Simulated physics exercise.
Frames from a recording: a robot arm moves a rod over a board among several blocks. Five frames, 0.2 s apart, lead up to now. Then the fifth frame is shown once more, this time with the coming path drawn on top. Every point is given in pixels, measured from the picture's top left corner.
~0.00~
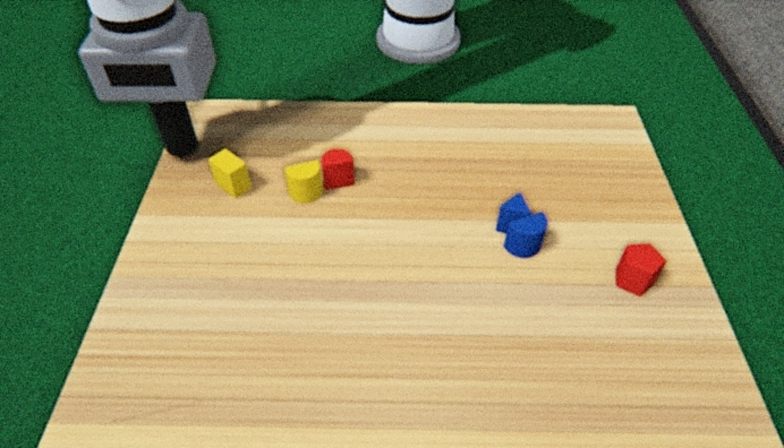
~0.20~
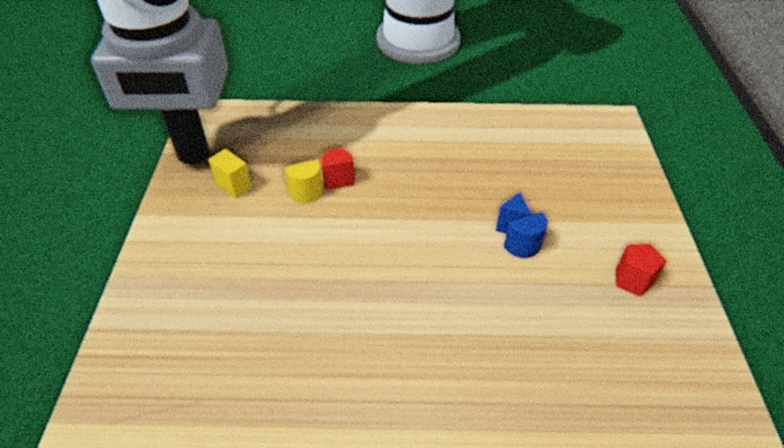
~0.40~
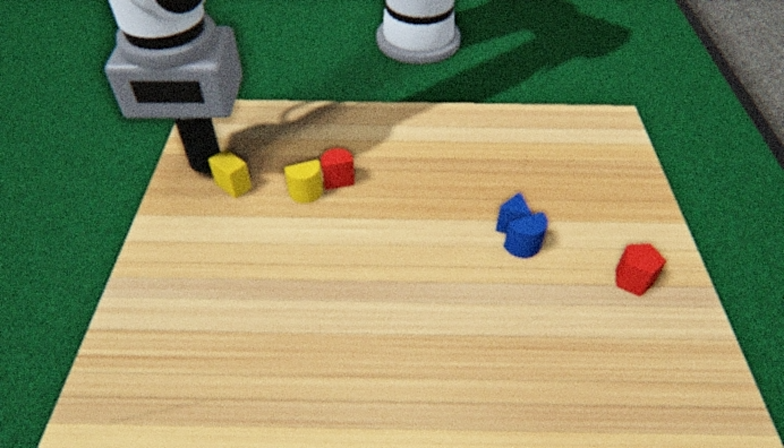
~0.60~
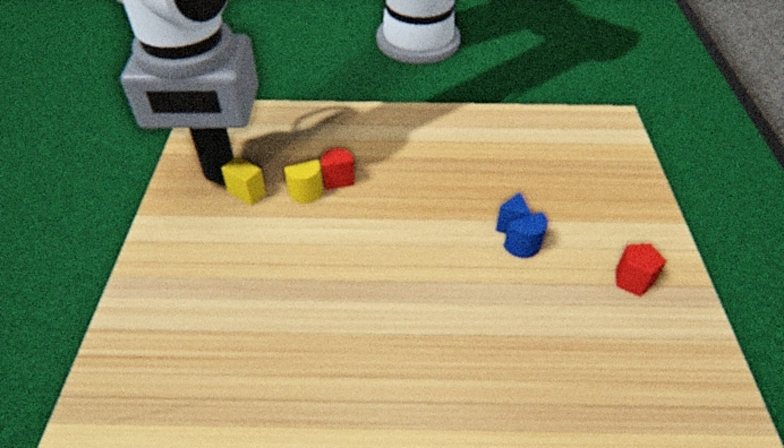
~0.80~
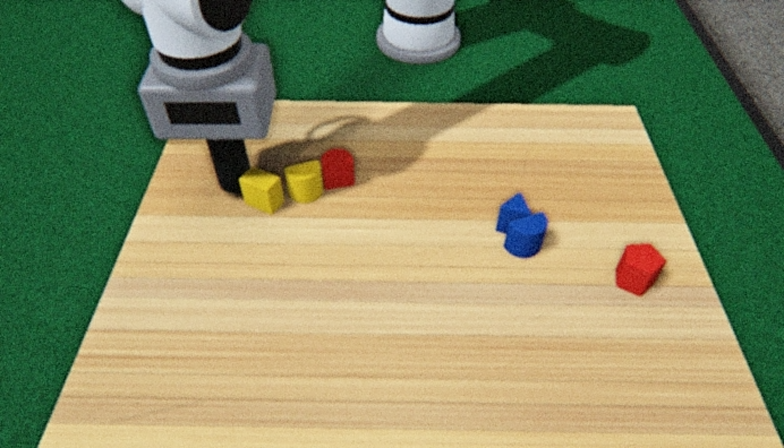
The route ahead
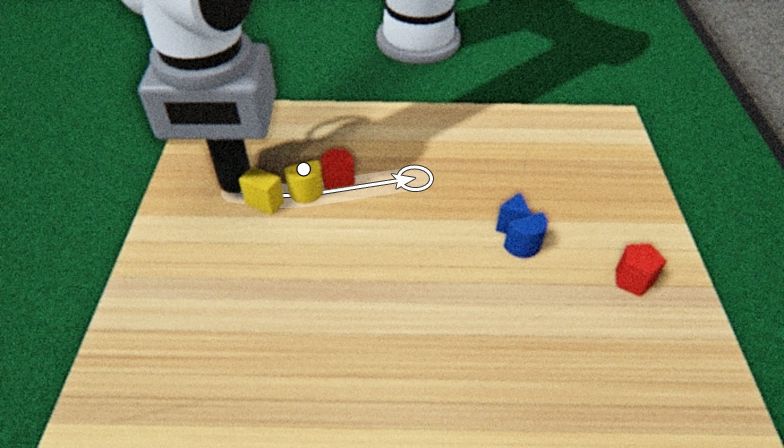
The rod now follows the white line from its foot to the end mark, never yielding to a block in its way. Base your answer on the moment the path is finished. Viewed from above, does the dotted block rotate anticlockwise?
That would be a no.
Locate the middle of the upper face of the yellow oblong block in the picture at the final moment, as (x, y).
Around (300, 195).
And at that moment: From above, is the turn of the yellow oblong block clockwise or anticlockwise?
From the top: Clockwise.
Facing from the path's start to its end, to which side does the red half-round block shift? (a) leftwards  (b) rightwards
Option a.
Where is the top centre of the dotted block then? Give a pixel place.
In the picture, that point is around (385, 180).
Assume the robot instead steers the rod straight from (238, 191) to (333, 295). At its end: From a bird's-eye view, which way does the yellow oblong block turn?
Overhead view: Anti-clockwise.
Path on the board, from (238, 191) over (297, 195) and (357, 187) to (415, 178); the dot is on the yellow half-round block.
On the path given first. One third of the way, rod (297, 188); yellow oblong block (300, 194), turned 50° clockwise; yellow half-round block (330, 173), turned 15° clockwise; red half-round block (351, 155), turned 50° anticlockwise.
Two thirds of the way, rod (358, 179); yellow oblong block (300, 195), turned 50° clockwise; yellow half-round block (377, 179), turned 105° clockwise; red half-round block (374, 145), turned 105° anticlockwise.
At the end, rod (415, 171); yellow oblong block (300, 195), turned 50° clockwise; yellow half-round block (385, 180), turned 140° clockwise; red half-round block (387, 137), turned 170° anticlockwise.
